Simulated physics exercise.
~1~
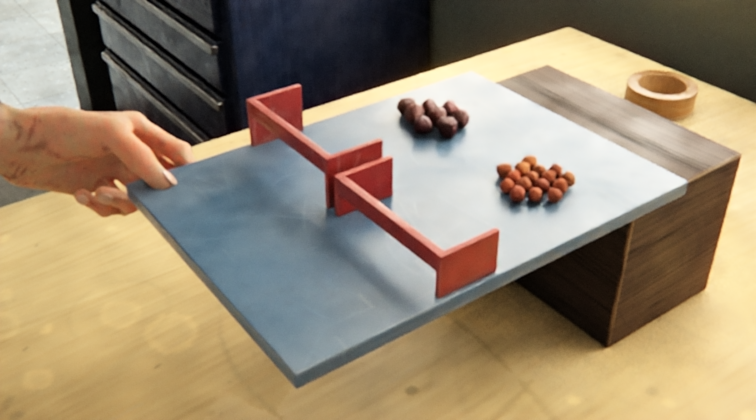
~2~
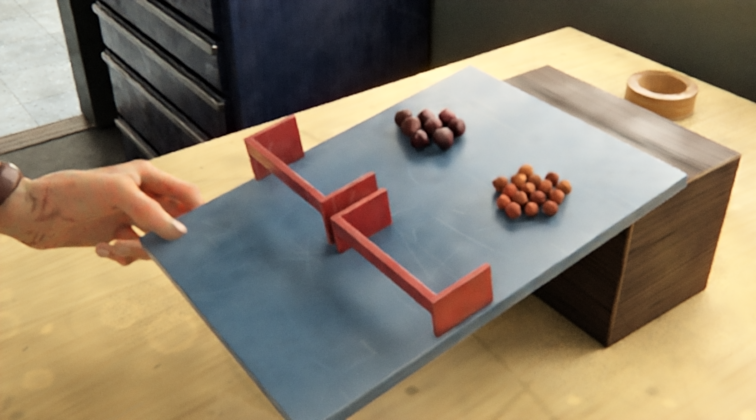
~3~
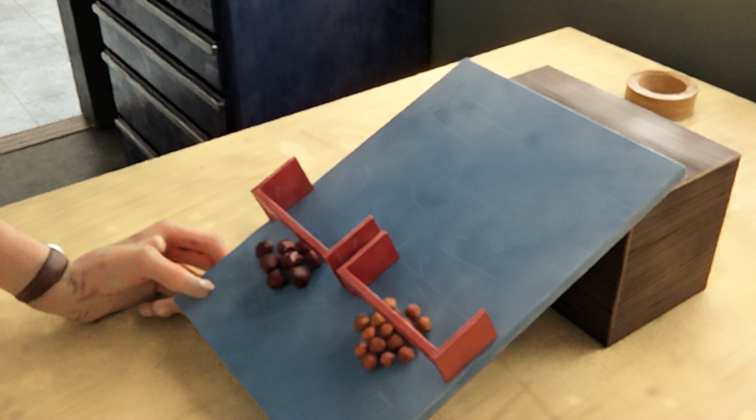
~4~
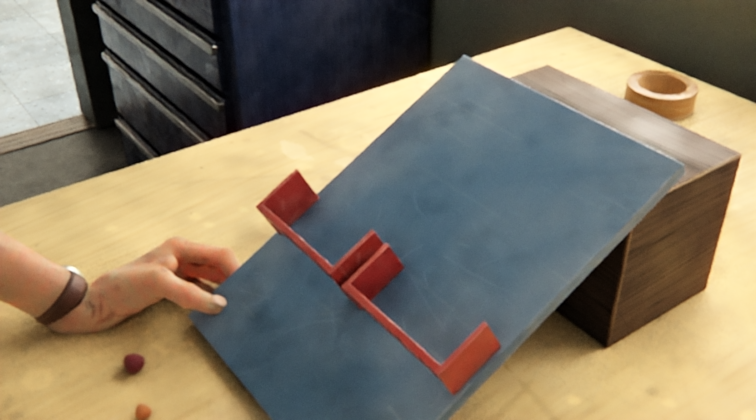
A blue board begins nearly level on a wooden counter, its far end resting on a dark wooden block while a hand holds the free end at left. Two clusters of small round balls, one dark purple and one orange-brown, sit above two red gates. The hand lowers its end, and the board tilts while both clusters stay on the upper part. As the slope steepens, the balls travel down and pass beneath the red gates. Finally the board rests steeply, empty of balls, with one dark and one orange ball visible on the counter near the hand.
